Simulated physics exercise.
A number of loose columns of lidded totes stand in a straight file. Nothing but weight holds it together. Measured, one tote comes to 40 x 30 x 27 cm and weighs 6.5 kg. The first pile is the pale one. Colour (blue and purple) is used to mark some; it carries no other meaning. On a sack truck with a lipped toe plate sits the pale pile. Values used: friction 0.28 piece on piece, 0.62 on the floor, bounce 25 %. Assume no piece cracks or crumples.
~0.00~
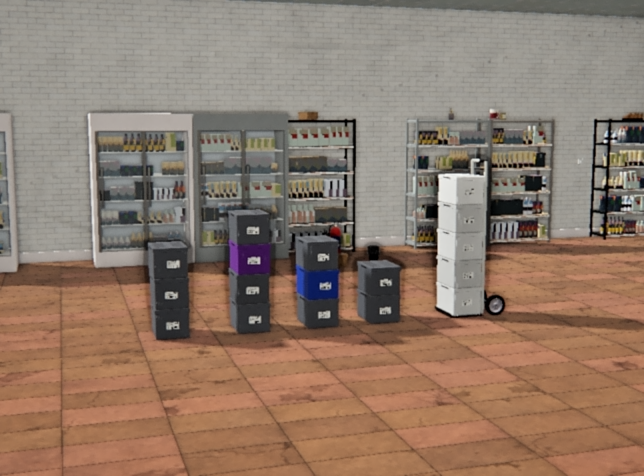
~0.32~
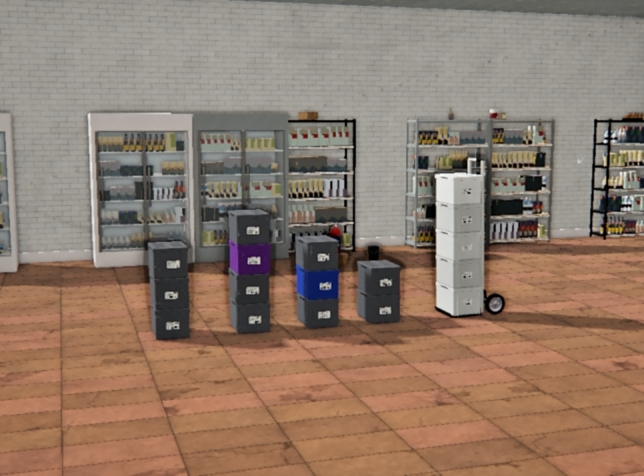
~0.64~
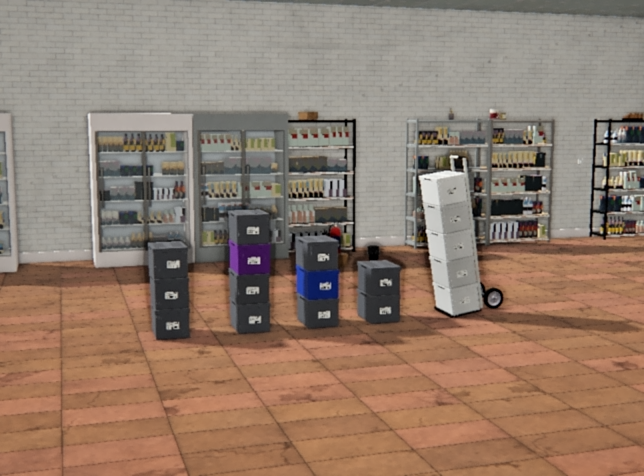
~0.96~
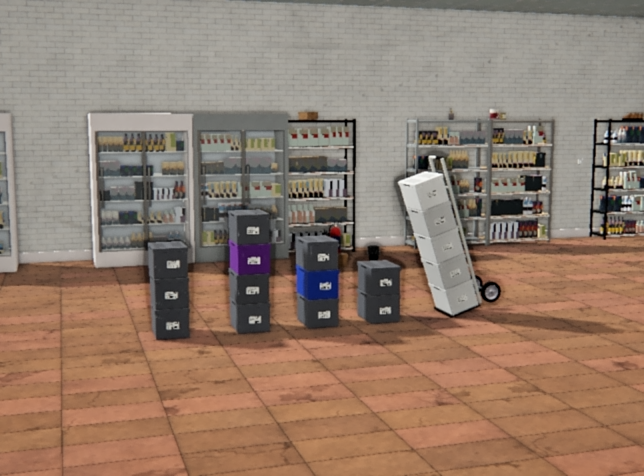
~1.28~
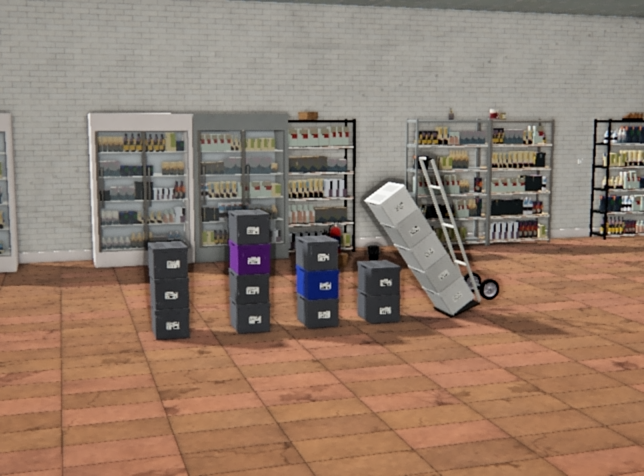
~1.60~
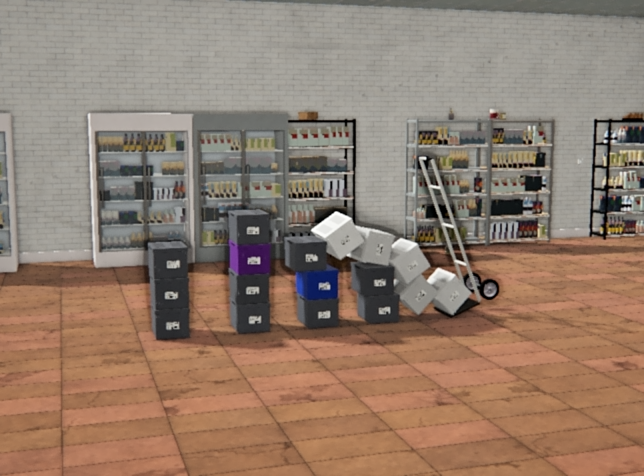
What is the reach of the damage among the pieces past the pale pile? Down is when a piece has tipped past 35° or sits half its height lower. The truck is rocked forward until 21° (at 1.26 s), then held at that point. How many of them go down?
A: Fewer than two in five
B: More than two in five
Option A: Fewer than two in five.
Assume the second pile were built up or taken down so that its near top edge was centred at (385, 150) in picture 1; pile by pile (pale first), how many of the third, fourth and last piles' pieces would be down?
Down by pile: Third 1, fourth 2, last 2.
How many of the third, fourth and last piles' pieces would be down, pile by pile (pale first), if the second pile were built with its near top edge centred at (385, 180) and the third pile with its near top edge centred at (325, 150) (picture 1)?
Then third 6, fourth 4, last 2.
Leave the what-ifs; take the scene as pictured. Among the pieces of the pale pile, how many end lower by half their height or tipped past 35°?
The answer is 5 pale pieces.
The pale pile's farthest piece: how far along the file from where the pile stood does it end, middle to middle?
Roughly 160 centimetres.
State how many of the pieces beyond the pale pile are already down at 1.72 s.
Count at that time: 0.
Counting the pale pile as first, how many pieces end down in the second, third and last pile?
As for pieces, it's second 0, third 1 and last 0.
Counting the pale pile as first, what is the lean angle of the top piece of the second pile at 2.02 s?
I'd put it close to 10° from upright.
After 1.72 s, 5 of the pale pile down; none of the 12 other totes down, 3 disturbed.
After 2.02 s, 5 of the pale pile down; 1 of the 12 other totes down; purple tote shifted 6 cm.
At rest (3.0 s), 5 of the pale pile down; 1 of the 12 other totes down; blue tote shifted 35 mm; purple tote shifted 6 cm. That is 8 per cent. As the last picture would show them, middles, blue tote near (321, 281), purple tote near (243, 257).
